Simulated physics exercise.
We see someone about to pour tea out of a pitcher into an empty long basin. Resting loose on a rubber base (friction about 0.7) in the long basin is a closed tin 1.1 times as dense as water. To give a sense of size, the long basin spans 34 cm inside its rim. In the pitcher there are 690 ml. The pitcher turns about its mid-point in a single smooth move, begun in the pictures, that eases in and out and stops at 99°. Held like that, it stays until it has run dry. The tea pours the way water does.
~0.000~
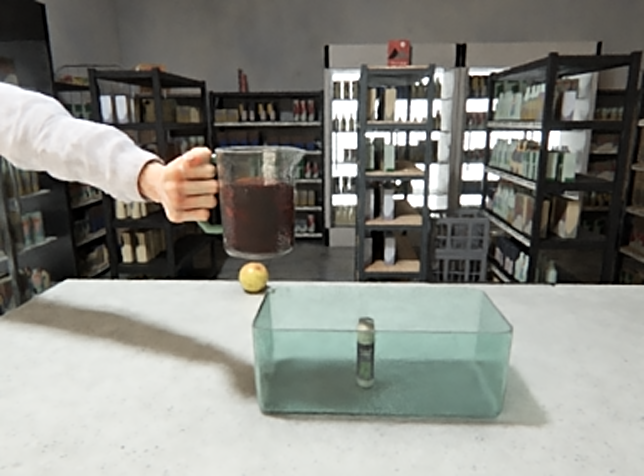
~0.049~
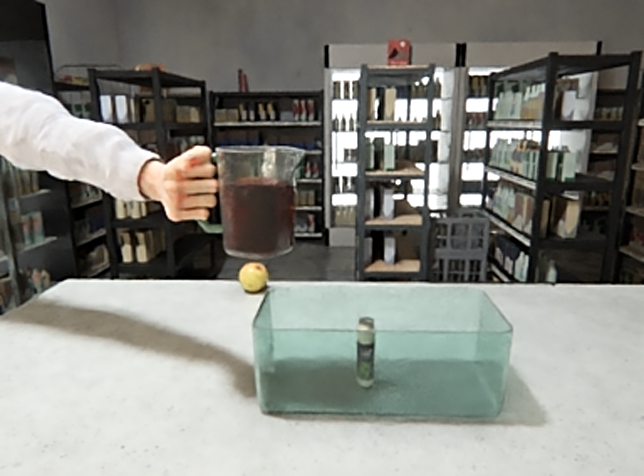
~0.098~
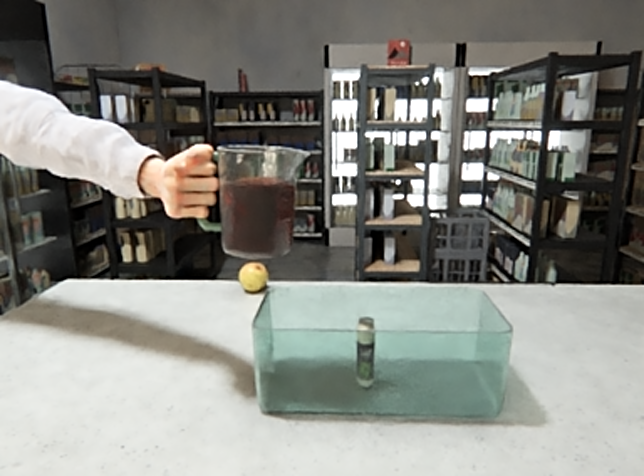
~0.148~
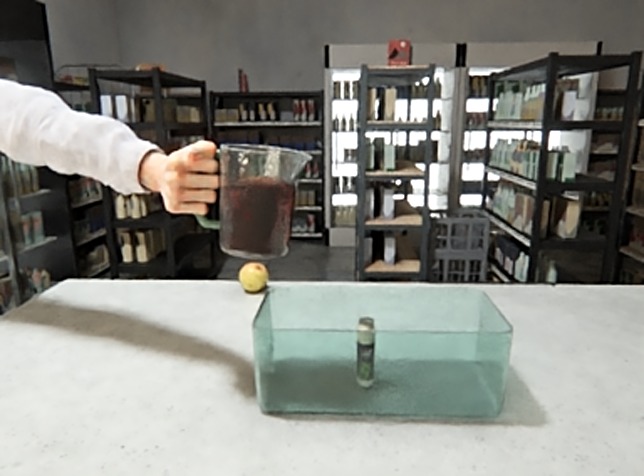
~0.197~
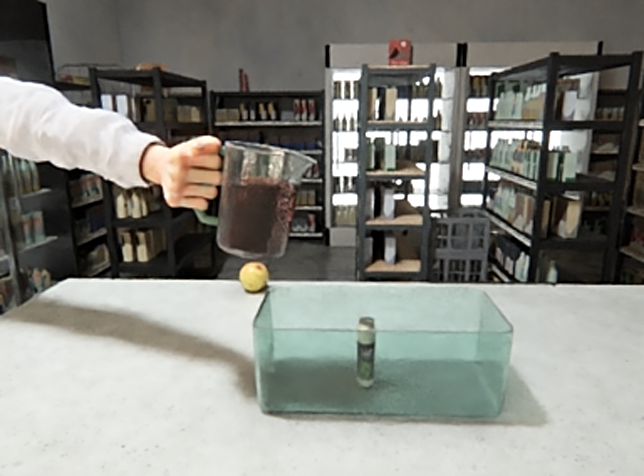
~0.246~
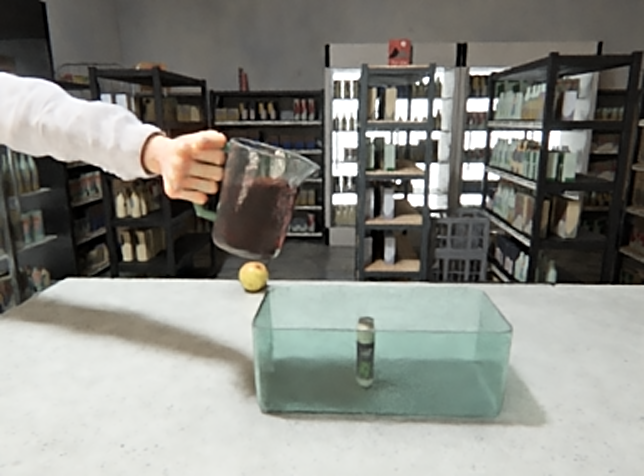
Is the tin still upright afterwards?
It tips over.
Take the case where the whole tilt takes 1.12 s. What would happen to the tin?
Then the tin tumbles.
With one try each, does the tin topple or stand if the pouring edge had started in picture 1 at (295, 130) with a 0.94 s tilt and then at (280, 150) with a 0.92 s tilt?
In the first try it comes down; in the second it comes down.
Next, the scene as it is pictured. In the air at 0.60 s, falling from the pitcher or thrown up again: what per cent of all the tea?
Close to 10 per cent, I'd say.
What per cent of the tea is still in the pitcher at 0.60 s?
Roughly 90 per cent.
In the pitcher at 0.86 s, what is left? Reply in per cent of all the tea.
Close to 42 percent of the total.
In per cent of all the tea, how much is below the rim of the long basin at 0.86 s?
Near 34 per cent of the total.
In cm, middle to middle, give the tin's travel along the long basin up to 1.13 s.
Some 5 cm.
By 0.60 s the tilt is 72° and 91 per cent is still to pour; the tin stands where it began.
By 0.86 s the tilt is 98° and 42 per cent is still to pour; the tin stands where it began.
By 1.13 s the tilt is 99° and 9 per cent is still to pour; the tin leans 54°.
By 1.42 s the tilt is 99° and 1 per cent is still to pour; the tin lies on its side.
At rest the tin lies on its side.
